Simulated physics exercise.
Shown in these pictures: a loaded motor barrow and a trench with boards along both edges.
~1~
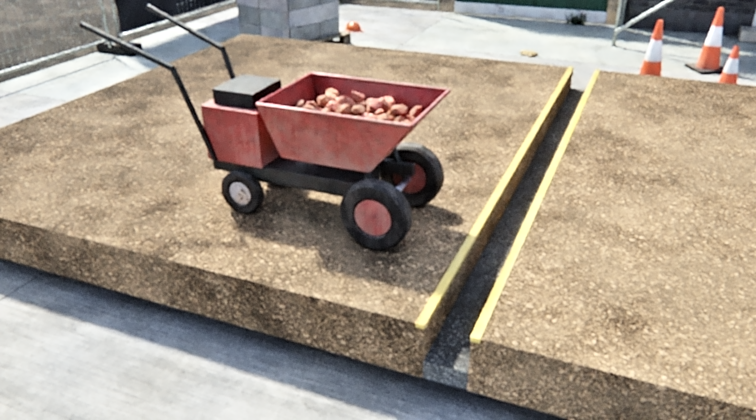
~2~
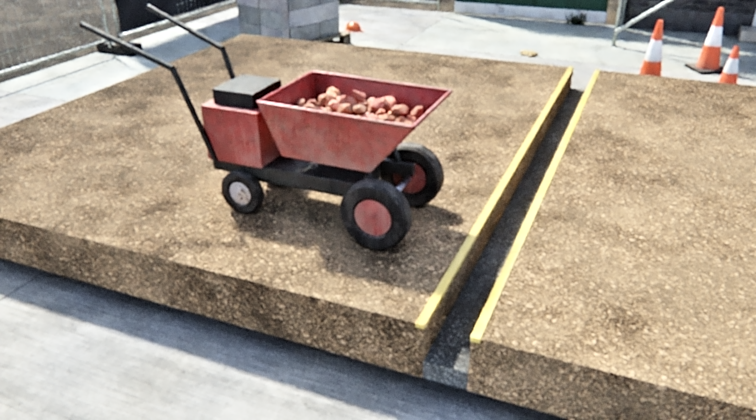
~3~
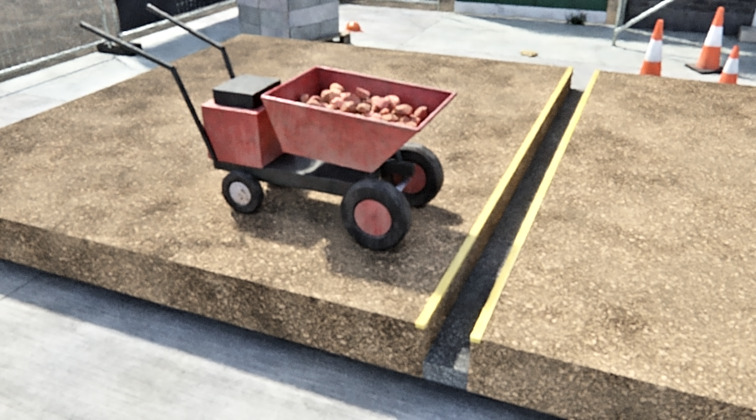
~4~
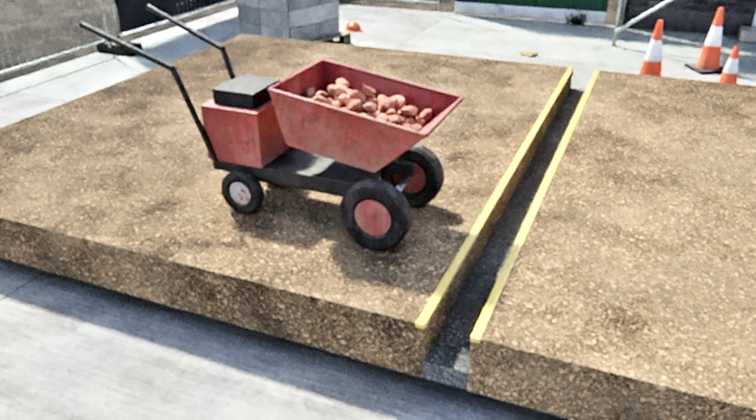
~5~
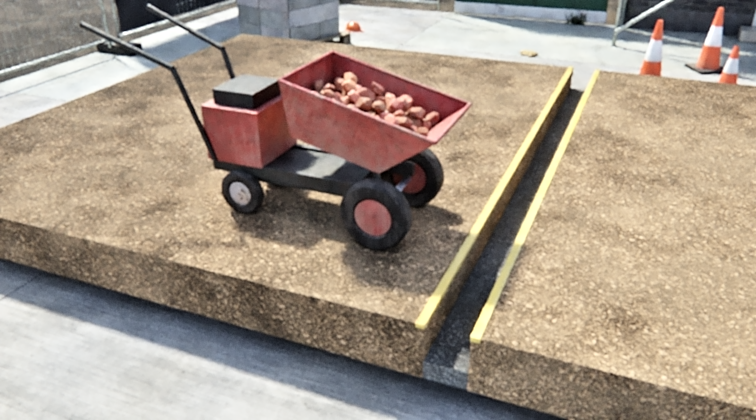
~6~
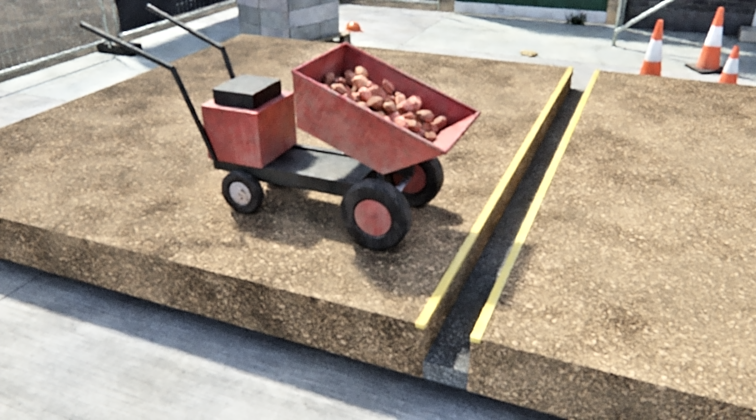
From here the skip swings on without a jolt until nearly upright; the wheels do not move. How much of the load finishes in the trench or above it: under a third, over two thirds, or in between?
In between, a third to two thirds.
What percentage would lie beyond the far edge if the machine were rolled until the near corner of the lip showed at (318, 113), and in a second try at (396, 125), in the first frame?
The first spot gives roughly 0 %; the second gives roughly 20 %.
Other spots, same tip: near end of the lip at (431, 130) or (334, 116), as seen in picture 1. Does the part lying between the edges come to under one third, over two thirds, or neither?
Try one, under a third; try two, the middle third.
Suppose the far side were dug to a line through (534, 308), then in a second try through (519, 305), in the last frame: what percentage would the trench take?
In order: Some 100 per cent, then some 90 per cent.
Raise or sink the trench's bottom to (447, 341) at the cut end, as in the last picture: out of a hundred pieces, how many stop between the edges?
It lands somewhere near 20 percent.
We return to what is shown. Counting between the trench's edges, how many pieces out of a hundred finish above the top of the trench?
Roughly 15 %.
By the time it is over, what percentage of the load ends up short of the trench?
My estimate is around 0 percent.
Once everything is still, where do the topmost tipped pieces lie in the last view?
Estimated top, final frame: Near (542, 244).
Soon, skip tipped steeply; all in the skip.
A while on, skip tipped right over; about two thirds in the skip; a small part in or heaped over the trench; about a quarter beyond it; a stray few falling.
Towards the end, skip tipped right over; a small part in the skip; about a third in or heaped over the trench; about half beyond it.
Finally, skip tipped right over; a stray few in the skip; about half in or heaped over the trench; about half beyond it.
